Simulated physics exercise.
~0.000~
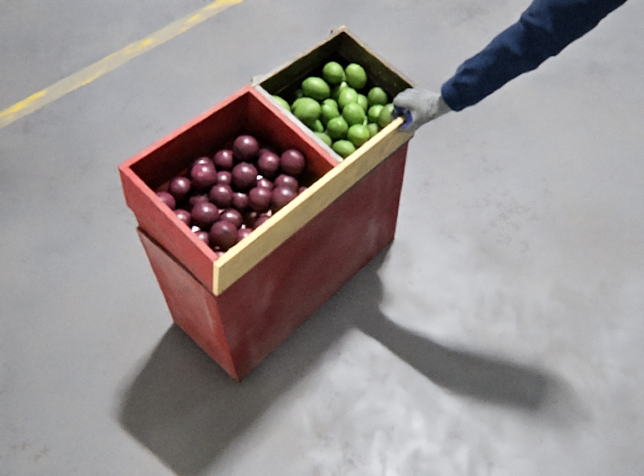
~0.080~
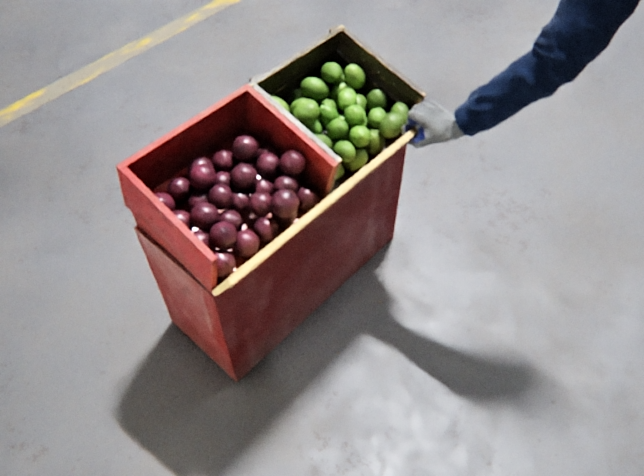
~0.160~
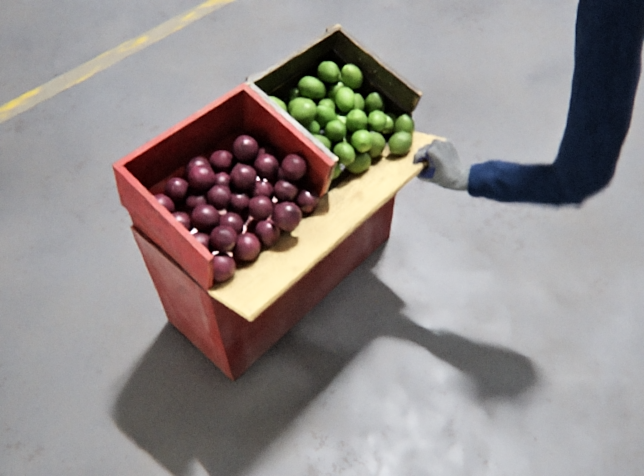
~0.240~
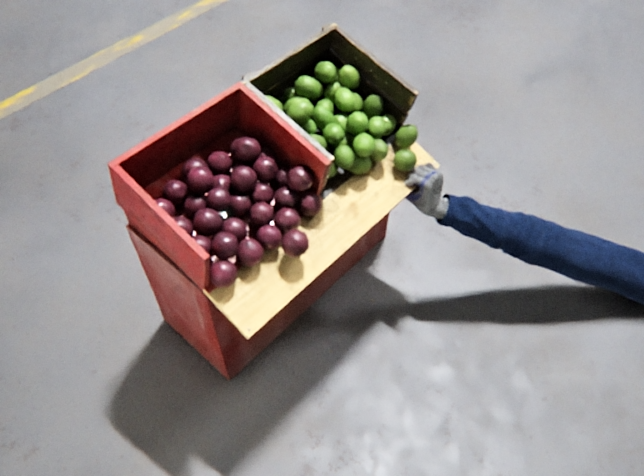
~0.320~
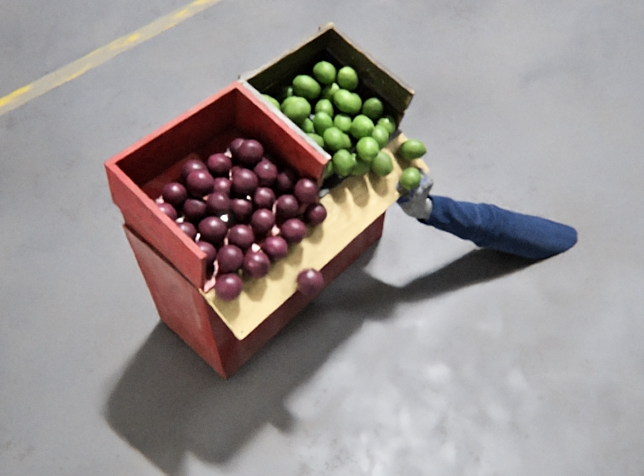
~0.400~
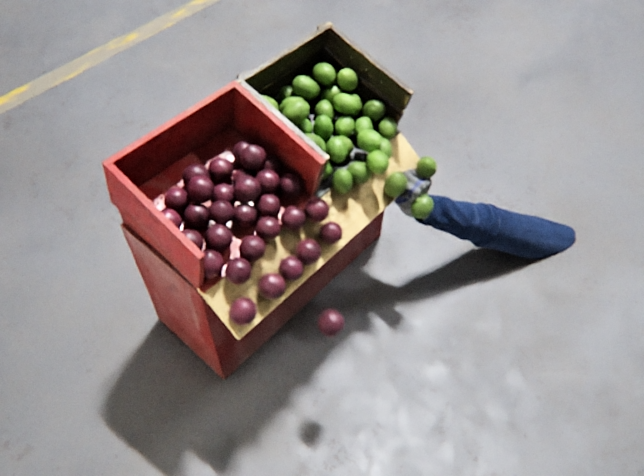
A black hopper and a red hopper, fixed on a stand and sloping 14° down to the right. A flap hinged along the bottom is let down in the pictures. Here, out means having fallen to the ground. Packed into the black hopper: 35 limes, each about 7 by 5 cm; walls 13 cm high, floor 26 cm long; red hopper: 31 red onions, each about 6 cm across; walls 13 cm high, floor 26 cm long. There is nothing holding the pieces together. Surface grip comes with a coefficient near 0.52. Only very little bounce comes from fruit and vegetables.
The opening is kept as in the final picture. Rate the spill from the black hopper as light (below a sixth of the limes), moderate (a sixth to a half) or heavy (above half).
Heavy.
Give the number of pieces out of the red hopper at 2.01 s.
Count for the red hopper: Roughly 30.
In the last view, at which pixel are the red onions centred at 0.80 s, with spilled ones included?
They're centred near (317, 313).
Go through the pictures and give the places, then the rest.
In the first frame (we follow the rim corner now nearest the camera), black hopper at (342, 162); red hopper at (217, 260); flap open 0°; nothing has dropped clear.
In the second frame, black hopper at (341, 161); flap open 18°.
In the third frame, black hopper at (337, 161); flap open 58°.
In the fourth frame, black hopper at (333, 160); flap open 96°.
In the fifth frame, black hopper at (330, 159); flap open 110°.
In the sixth frame, black hopper at (328, 159); red hopper at (202, 257); flap open 110°; nothing has dropped clear.
After 0.80 s, 9 of 35 out of the black hopper and 15 of 31 out of the red hopper.
After 1.30 s, 14 of 35 out of the black hopper and 31 of 31 out of the red hopper.
After 2.01 s, 24 of 35 out of the black hopper and 31 of 31 out of the red hopper.
Final count (at 2.91 s), 32 of 35 out of the black hopper and 31 of 31 out of the red hopper. Asked share, 32 of 35, 91 per cent.
